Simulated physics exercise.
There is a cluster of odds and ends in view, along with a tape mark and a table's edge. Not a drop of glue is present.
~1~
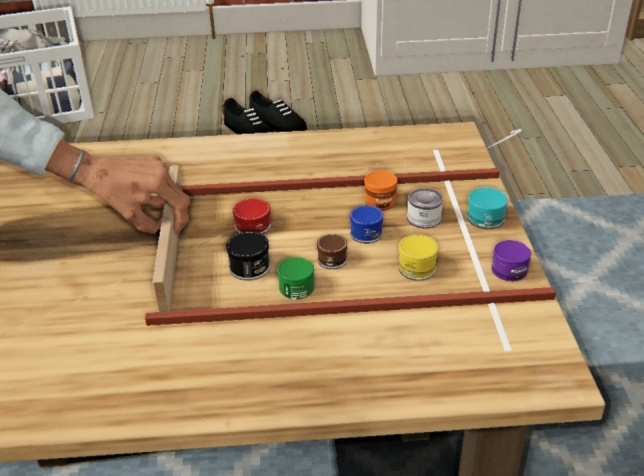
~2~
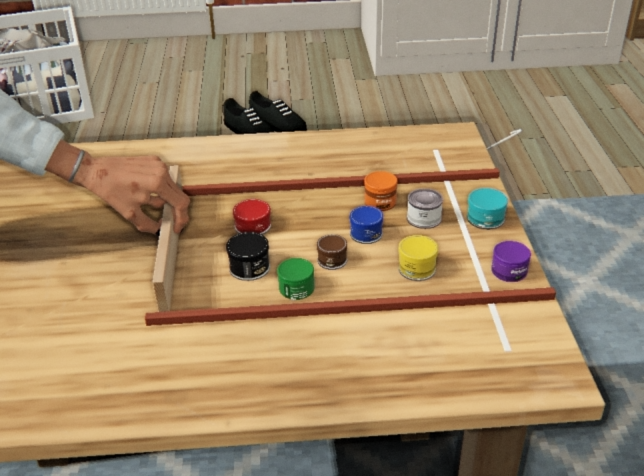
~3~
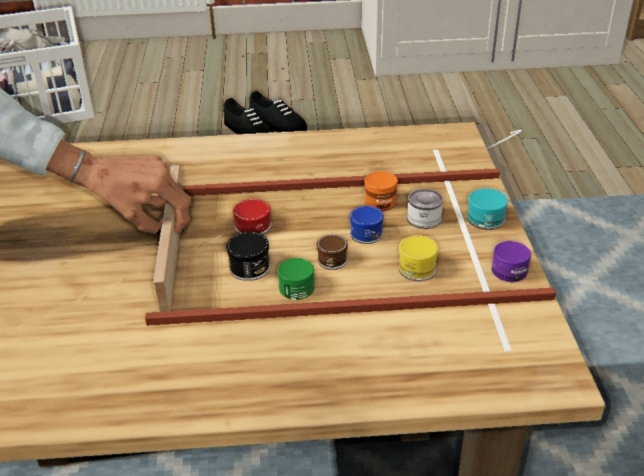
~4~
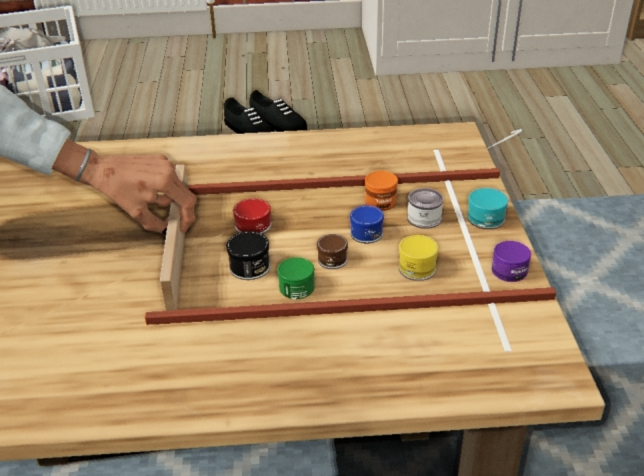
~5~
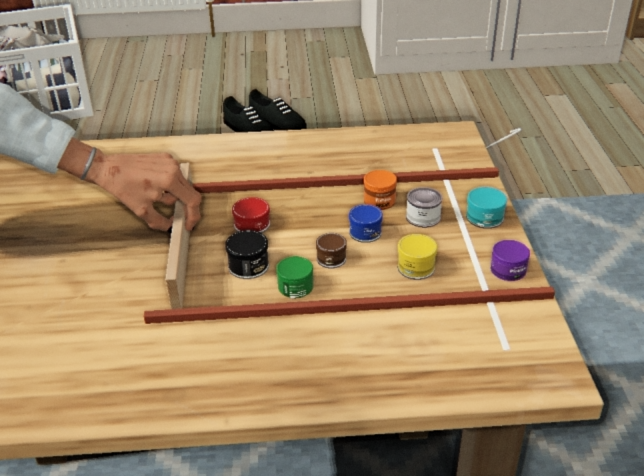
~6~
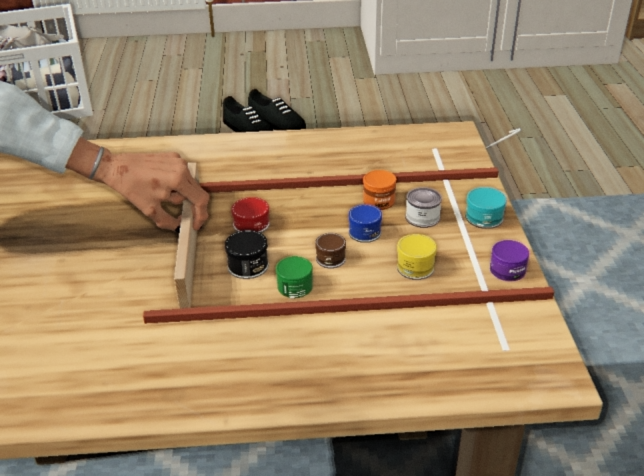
On a wooden table, a hand slides a board slightly right toward several colourful small pots.
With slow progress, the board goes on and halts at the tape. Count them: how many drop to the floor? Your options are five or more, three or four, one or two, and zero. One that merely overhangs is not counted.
My pick is one or two.
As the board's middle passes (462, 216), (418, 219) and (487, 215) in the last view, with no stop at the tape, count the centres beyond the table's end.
Going through the three positions, you'd get 2, 0 and 5.
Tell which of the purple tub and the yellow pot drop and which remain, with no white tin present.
So the purple tub goes off the edge and the yellow pot is still there.
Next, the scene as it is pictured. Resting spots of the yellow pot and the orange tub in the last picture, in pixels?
Final centres, first then second: (529, 256), (465, 178).
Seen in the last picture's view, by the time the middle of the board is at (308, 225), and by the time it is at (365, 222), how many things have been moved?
Tally: 4; 7.
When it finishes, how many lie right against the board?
It adds up to 5.
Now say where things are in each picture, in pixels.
In the first frame, purple tub (511, 261); turquoise tin (487, 208); white tin (425, 208); board (170, 235); tape (466, 234).
In the second frame, turquoise tin (487, 209); green tub (296, 279).
In the third frame, white tin (425, 209); red pot (252, 218).
In the fourth frame, purple tub (511, 261); yellow pot (418, 258).
In the fifth frame, turquoise tin (486, 207); orange tub (380, 190).
In the sixth frame, purple tub (509, 261); turquoise tin (486, 208); white tin (423, 208); board (189, 231); tape (464, 233).
Early on, none off yet; purple tub at rest near (509, 261); turquoise tin at rest near (486, 208); white tin at rest near (423, 208).
Finally, the number that fall off is one or two; lost, turquoise tin and purple tub.
